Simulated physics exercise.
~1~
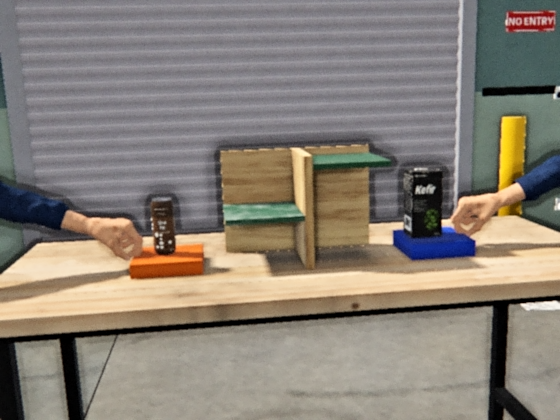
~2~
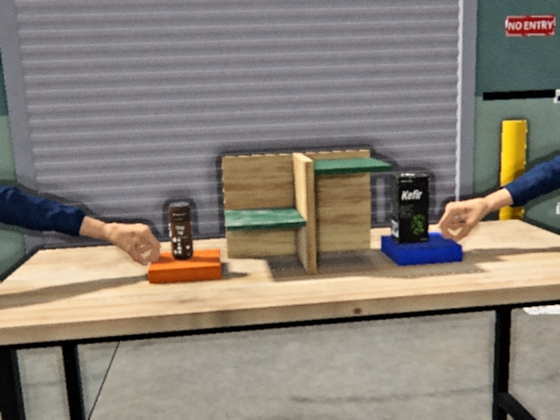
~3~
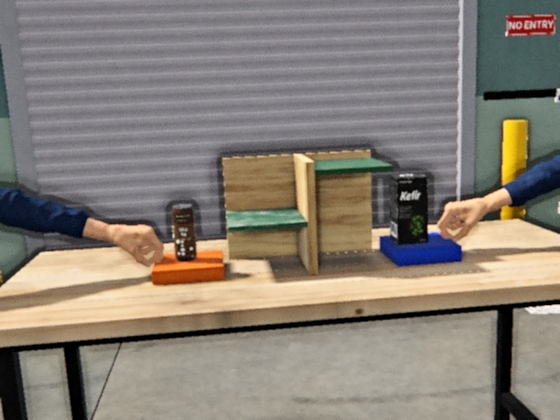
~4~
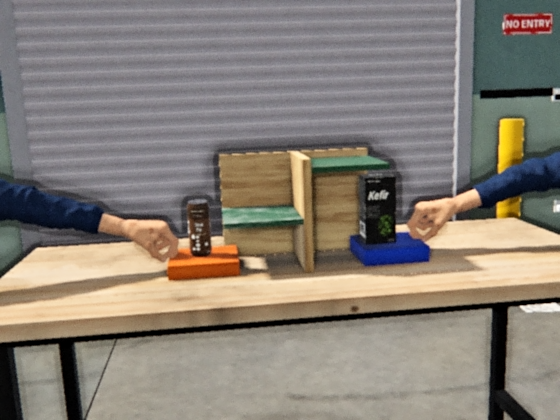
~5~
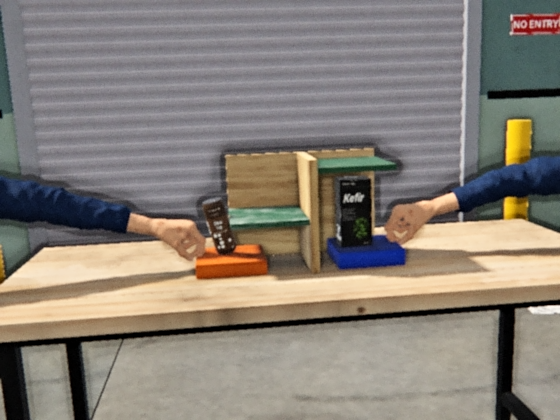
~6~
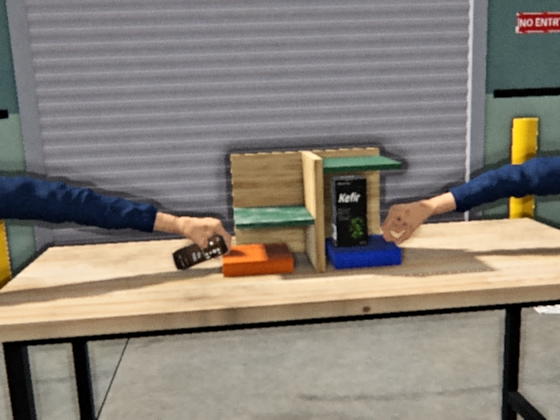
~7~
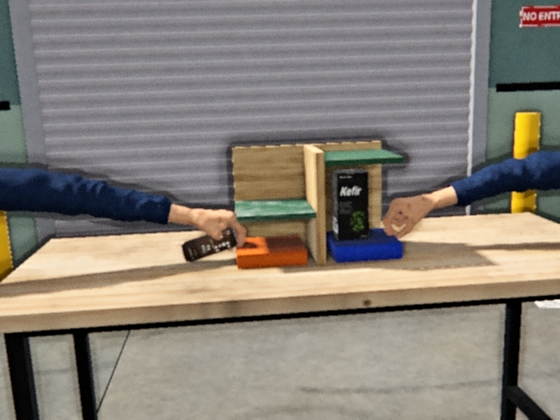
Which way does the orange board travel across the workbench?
The orange board moves to the right, pushed by the hand on the left toward the wooden stand.
